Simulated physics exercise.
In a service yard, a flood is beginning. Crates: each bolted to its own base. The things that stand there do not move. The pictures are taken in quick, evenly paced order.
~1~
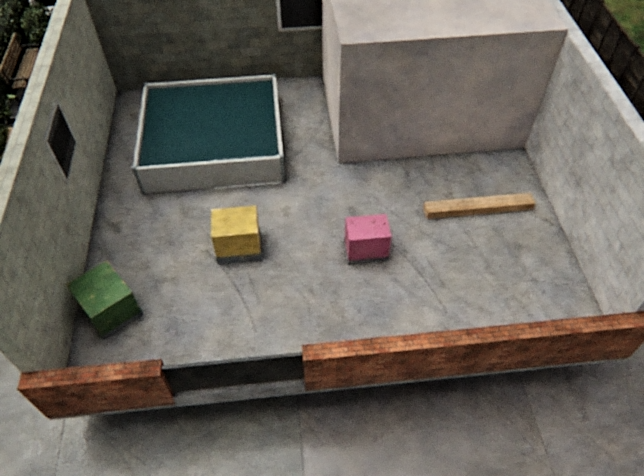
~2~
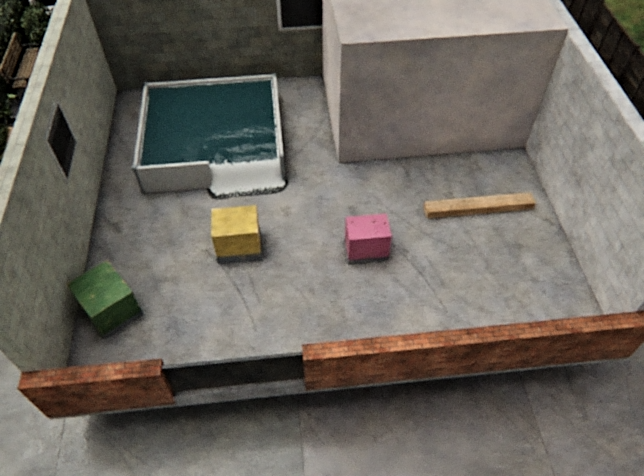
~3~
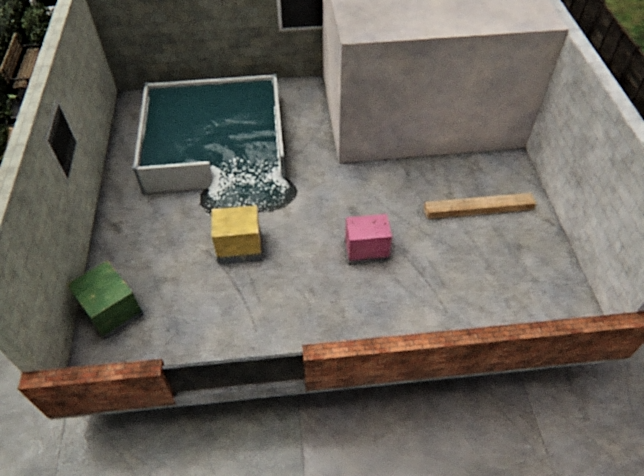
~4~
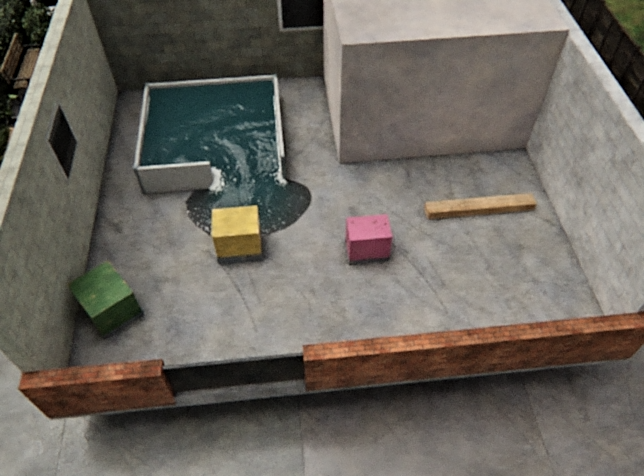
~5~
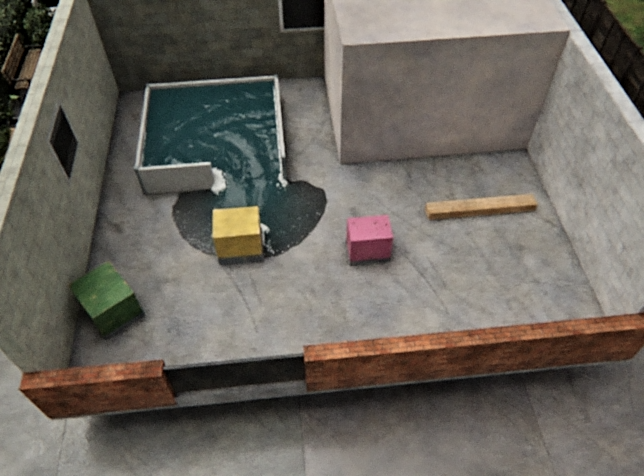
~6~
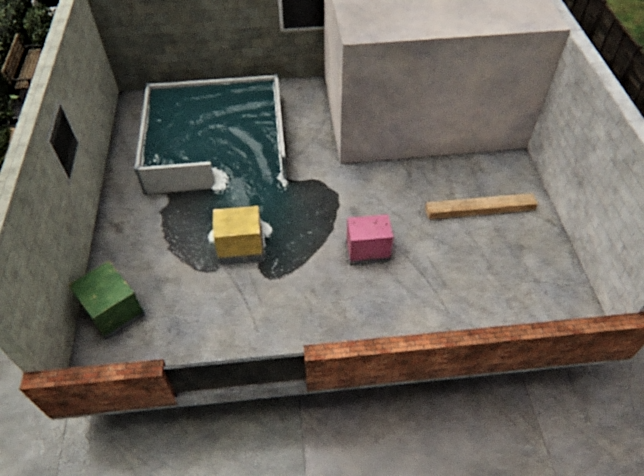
Water breaks out through a gap in the front wall of a pale tank at the back left of a grey walled yard, seen from high above by a still camera. A yellow block stands before the tank, with green to its left, pink to its right, and a wooden beam beyond. The water foams, spreads in a dark fan over the floor, and parts around the yellow block.
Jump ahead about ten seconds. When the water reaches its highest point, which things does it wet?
As I see it, the green crate will be caught by the water, the pink crate will be caught by the water, the yellow crate will be caught by the water.
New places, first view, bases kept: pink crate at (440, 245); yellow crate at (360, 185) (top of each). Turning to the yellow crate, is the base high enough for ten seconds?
The yellow crate simply stays high and dry.
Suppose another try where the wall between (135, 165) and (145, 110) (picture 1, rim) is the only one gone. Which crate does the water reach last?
The one in pink.
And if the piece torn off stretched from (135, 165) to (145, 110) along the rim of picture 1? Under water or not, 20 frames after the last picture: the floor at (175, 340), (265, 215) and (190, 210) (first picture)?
In sequence: Inundated, untouched, untouched.
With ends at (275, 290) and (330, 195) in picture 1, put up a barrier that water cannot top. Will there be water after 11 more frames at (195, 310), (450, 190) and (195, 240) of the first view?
Taking the three spots in order: Soaked, spared, soaked.
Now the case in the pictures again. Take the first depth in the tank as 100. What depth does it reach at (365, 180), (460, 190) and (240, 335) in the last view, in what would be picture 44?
I'd say close to 4, 2 and 8 percent.
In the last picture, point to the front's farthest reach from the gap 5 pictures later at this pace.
I'd say near (313, 368).
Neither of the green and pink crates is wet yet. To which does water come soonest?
I reckon it's the pink one.
A moment on, water covers 20 % of the floor; the green crate water round its plinth, the pink crate water round its plinth, the yellow crate water round its plinth.
Next, water covers 35 % of the floor; the green crate water round its plinth, the pink crate water round its plinth, the yellow crate water round its plinth.
Then, water covers 60 % of the floor; the green crate water round its plinth, the pink crate water round its plinth, the yellow crate water round its plinth.
Later, water covers 80 % of the floor; the green crate water round its plinth, the pink crate water round its plinth, the yellow crate water round its plinth.
In the end, water covers 95 % of the floor; the green crate was topped, the pink crate was topped, the yellow crate was topped.
